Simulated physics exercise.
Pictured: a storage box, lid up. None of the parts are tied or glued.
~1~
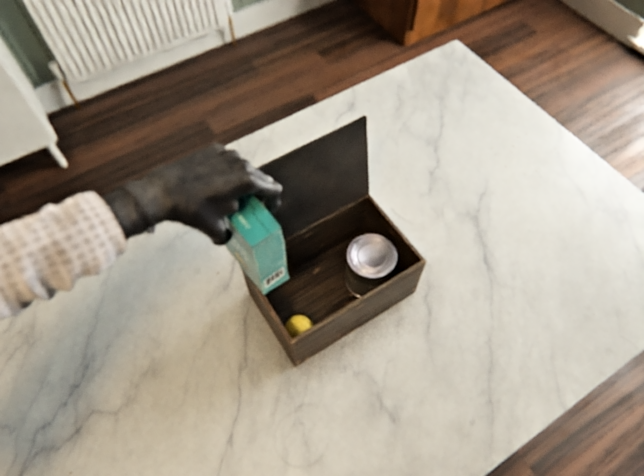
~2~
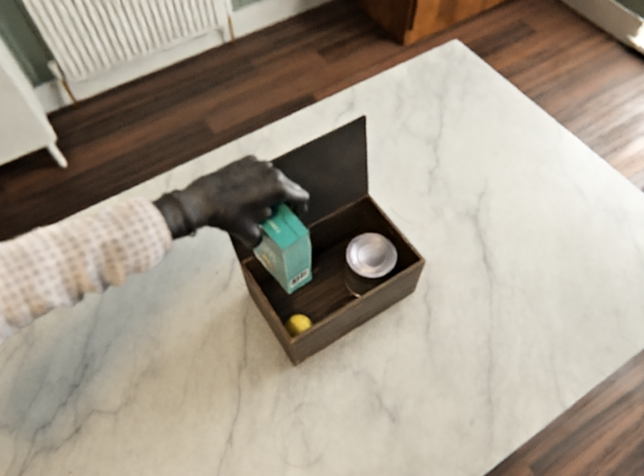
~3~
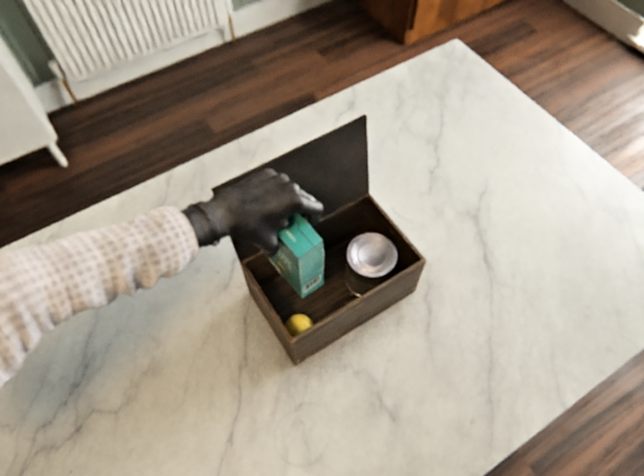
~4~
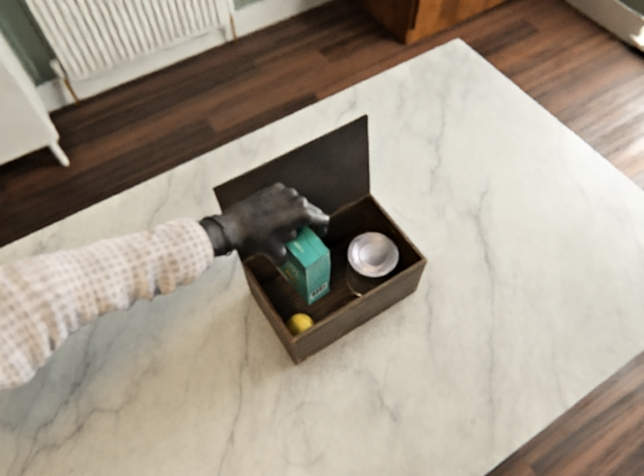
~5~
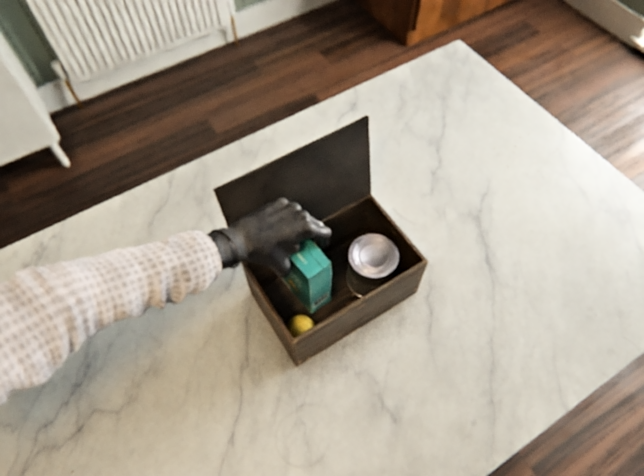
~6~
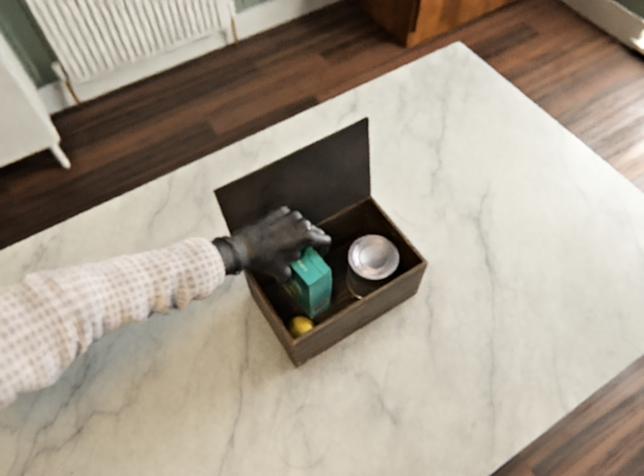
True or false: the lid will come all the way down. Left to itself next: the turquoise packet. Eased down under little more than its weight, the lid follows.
False.
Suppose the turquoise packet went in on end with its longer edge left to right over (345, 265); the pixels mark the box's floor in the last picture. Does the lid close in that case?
The lid goes all the way down.
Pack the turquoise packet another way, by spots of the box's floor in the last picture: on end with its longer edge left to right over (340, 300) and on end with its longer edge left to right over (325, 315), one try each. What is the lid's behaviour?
Case one: Lid down; case two: Lid left up.
Then, 0.90 s after the last picture, lid starting down; turquoise packet tipped 3° from how it was near (321, 286); yellow lemon rolled a little.
Then, 1.60 s after the last picture, lid 59° above the rim; turquoise packet slid about its own width near (320, 287); yellow lemon rolled a little.
At rest, lid 26° above the rim; moved from the start, turquoise packet; the other 2 in place. Seen from the same camera at the end, turquoise packet near (320, 287).
